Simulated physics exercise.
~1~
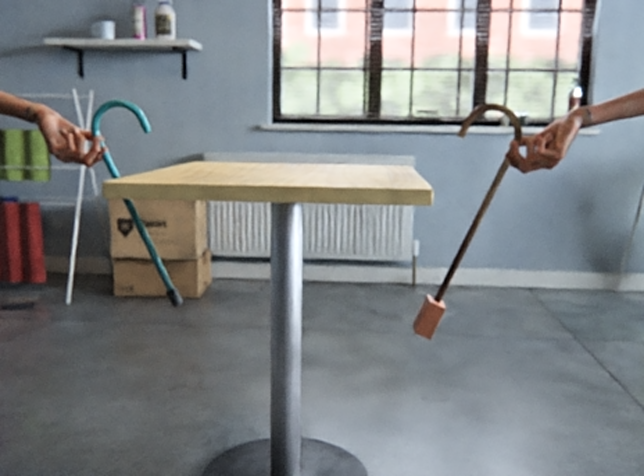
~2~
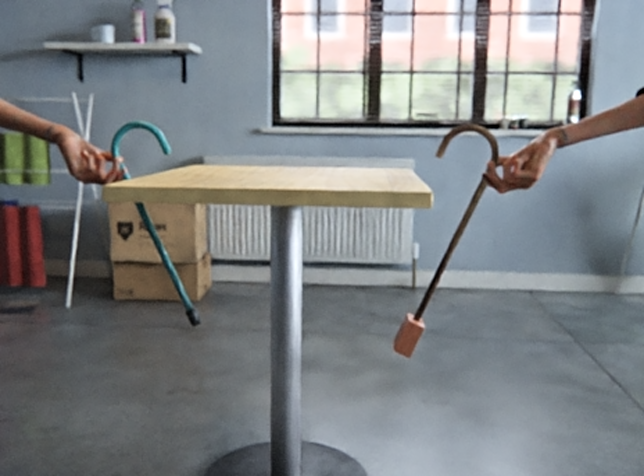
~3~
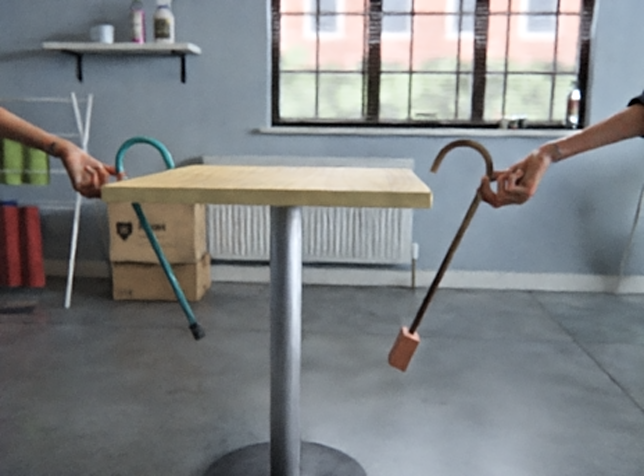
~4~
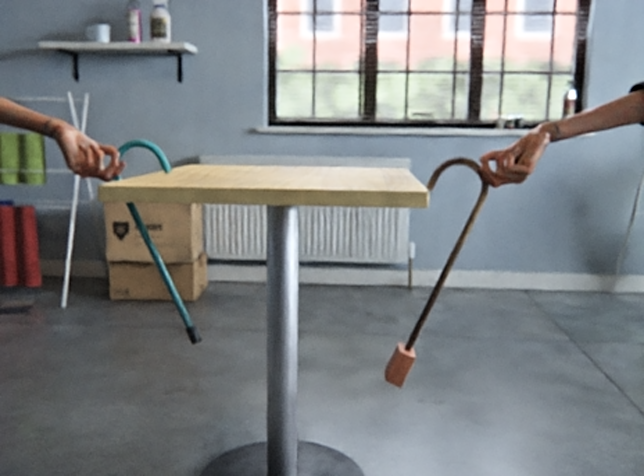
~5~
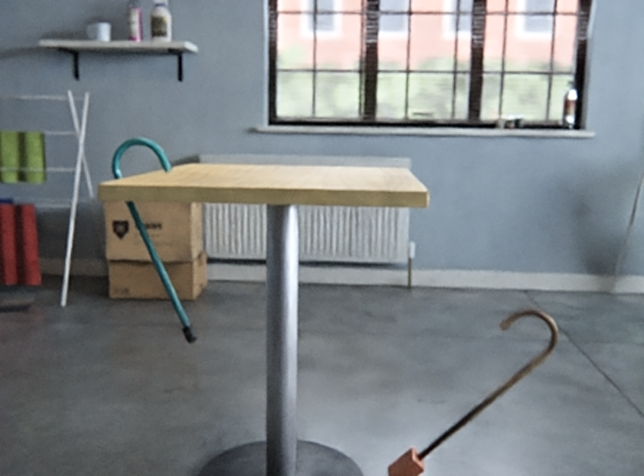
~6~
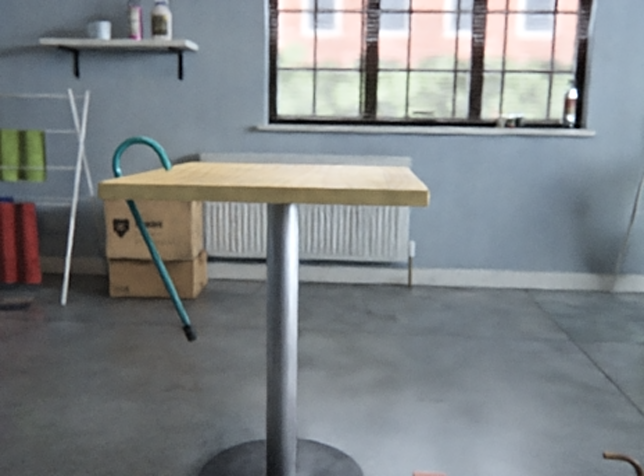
Two hands release hooked sticks at a table; the turquoise one hangs, the brown one falls.
